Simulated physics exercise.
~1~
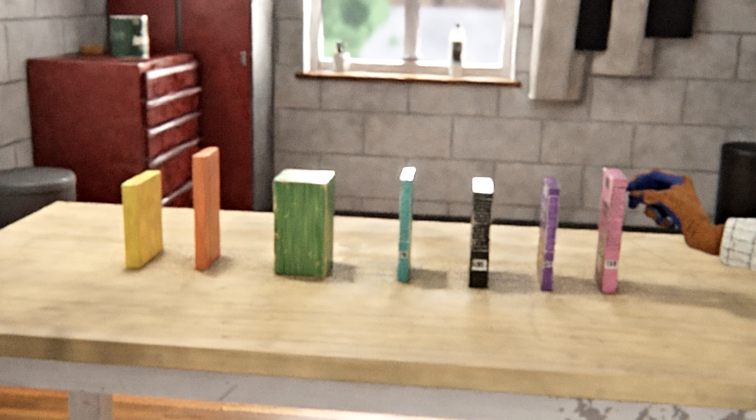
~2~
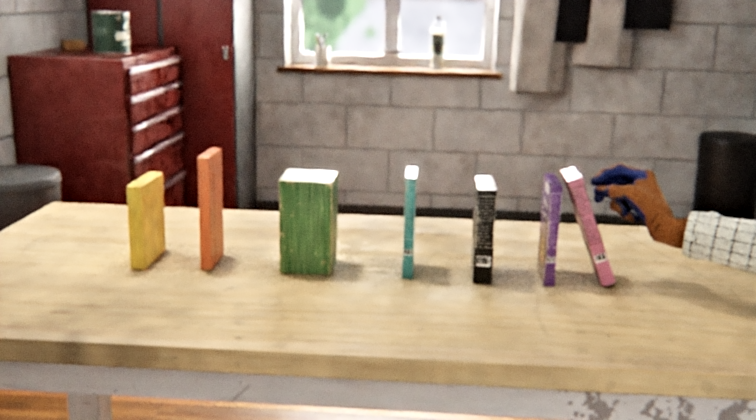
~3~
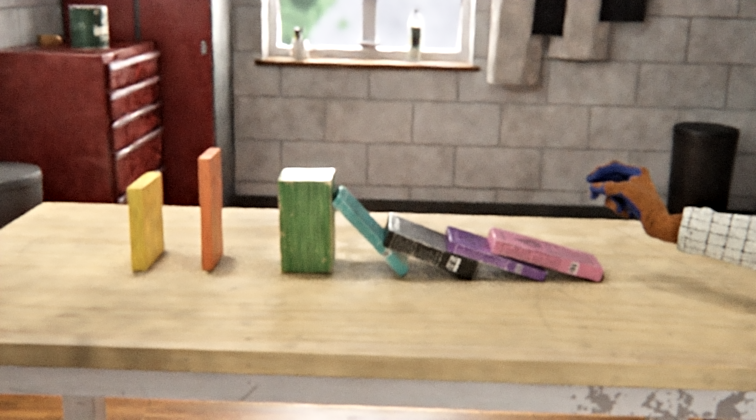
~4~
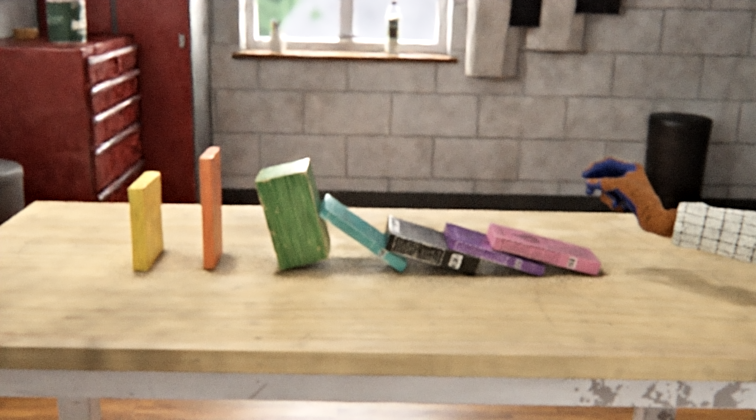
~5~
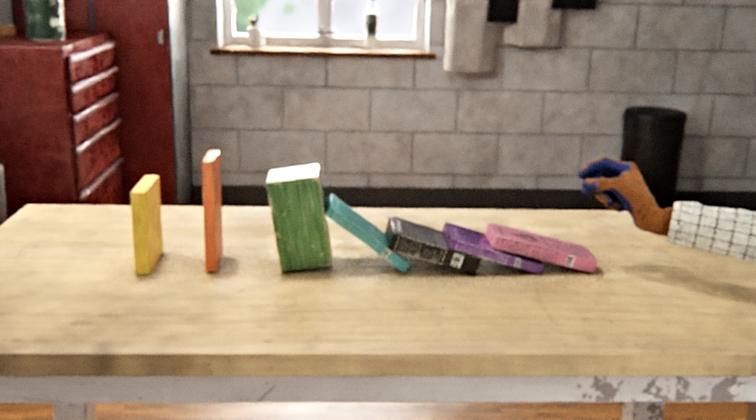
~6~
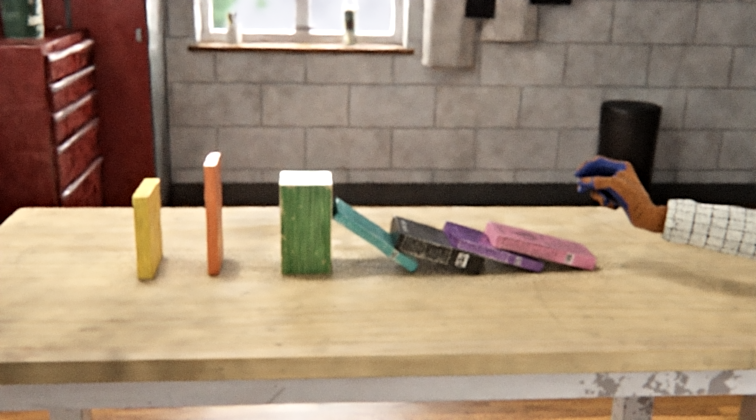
A gloved hand tipped the pink packet leftward on a wooden table, toppling the purple, black and turquoise ones in turn; the green block rocked left, then settled back upright with the turquoise packet leaning against it, leaving the orange and yellow pieces standing.
